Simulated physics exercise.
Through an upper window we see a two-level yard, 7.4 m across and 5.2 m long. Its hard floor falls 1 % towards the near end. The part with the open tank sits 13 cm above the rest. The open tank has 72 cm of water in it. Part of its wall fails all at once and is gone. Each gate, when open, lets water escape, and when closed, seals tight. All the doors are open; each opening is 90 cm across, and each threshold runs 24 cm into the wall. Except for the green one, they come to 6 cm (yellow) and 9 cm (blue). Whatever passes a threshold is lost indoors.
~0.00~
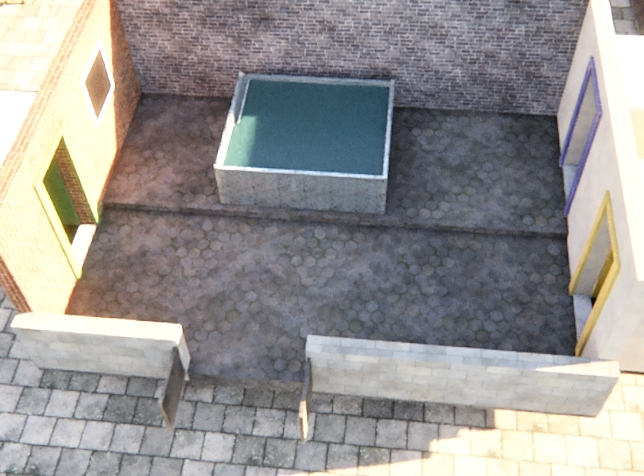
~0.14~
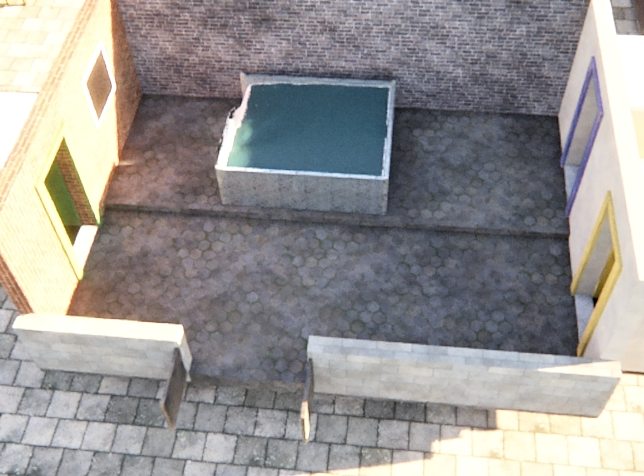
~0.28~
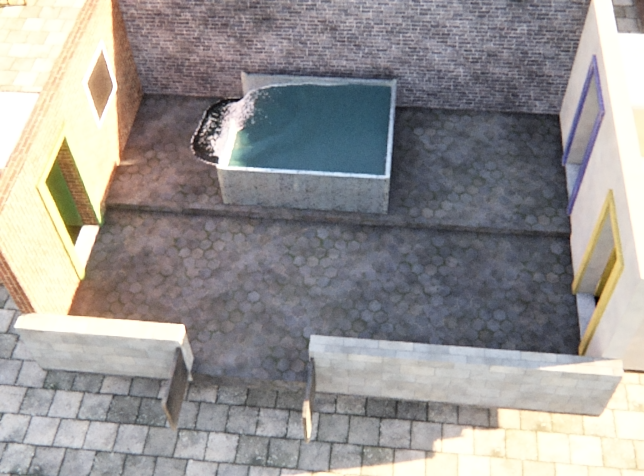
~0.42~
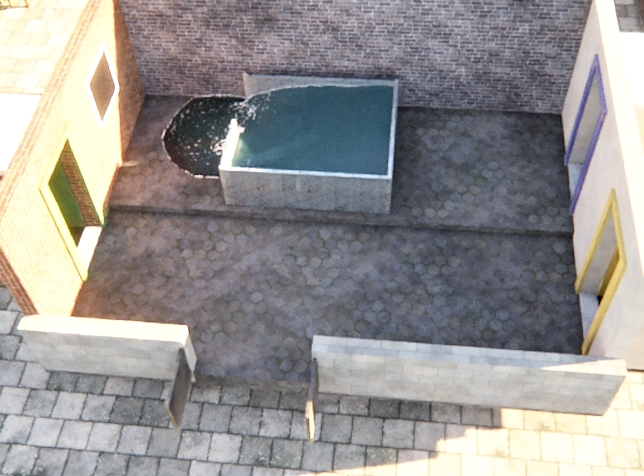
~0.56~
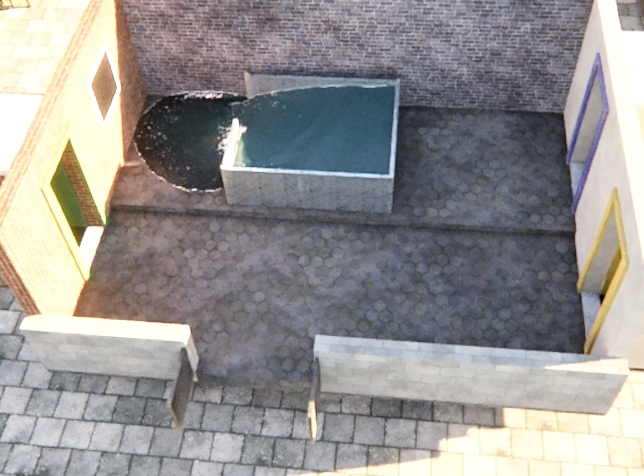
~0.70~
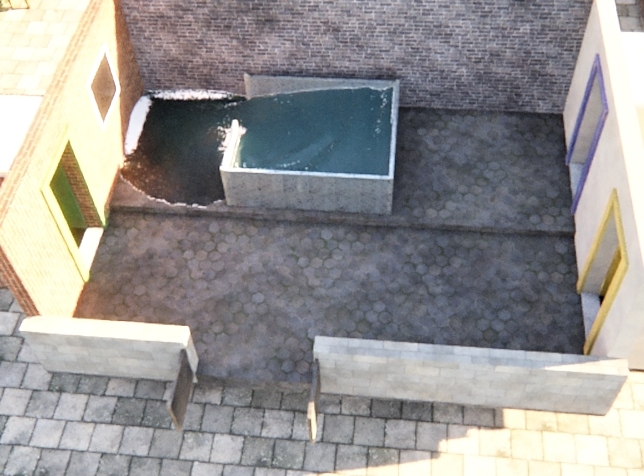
We see a raised open tank of water in a walled yard as its left side gives way and water pours out, spreading leftward across the dark paving until it meets the brick wall with a white, foamy edge.
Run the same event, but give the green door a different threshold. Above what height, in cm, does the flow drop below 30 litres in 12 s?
About 6.5 cm.
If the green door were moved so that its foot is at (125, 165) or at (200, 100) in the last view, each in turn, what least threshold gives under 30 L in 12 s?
Roughly 28 cm, then roughly 33 cm.
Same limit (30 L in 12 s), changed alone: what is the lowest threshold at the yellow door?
Yellow: Roughly 13.0 cm.
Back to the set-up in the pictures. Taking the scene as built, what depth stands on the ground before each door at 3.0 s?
Depths, in cm - yellow: 0, blue: 0, green: 12.
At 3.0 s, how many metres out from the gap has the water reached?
Around 4.8 m out.
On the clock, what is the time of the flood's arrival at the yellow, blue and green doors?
Yellow door 5.5 seconds, blue door 6.0 seconds, green door 1.3 seconds.
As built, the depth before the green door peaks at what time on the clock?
Around 2.8 seconds.
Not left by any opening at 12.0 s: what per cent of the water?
I'd say near 78 per cent is still there.
After 1.4 s water covers 15 % of the floor, deepest (60 cm) near (146, 101); 5 cm at the green door, 0 litres in over its 7 cm threshold.
After 3.0 s water covers 35 % of the floor, deepest (40 cm) near (63, 348); 12 cm at the green door, 5 litres in over its 7 cm threshold.
After 12.0 s water covers 85 % of the floor, deepest (18 cm) near (365, 360); 6 cm at the green door, 25 litres in over its 7 cm threshold.
At the green door as built, the water arrived by 1.4 s and peaked near 12 cm at 2.8 s.
With a threshold of 5.5 cm, 45 litres would have come in within the 12 s; with 7.5 cm, 20 litres. So under 30 litres takes about 6.5 cm.
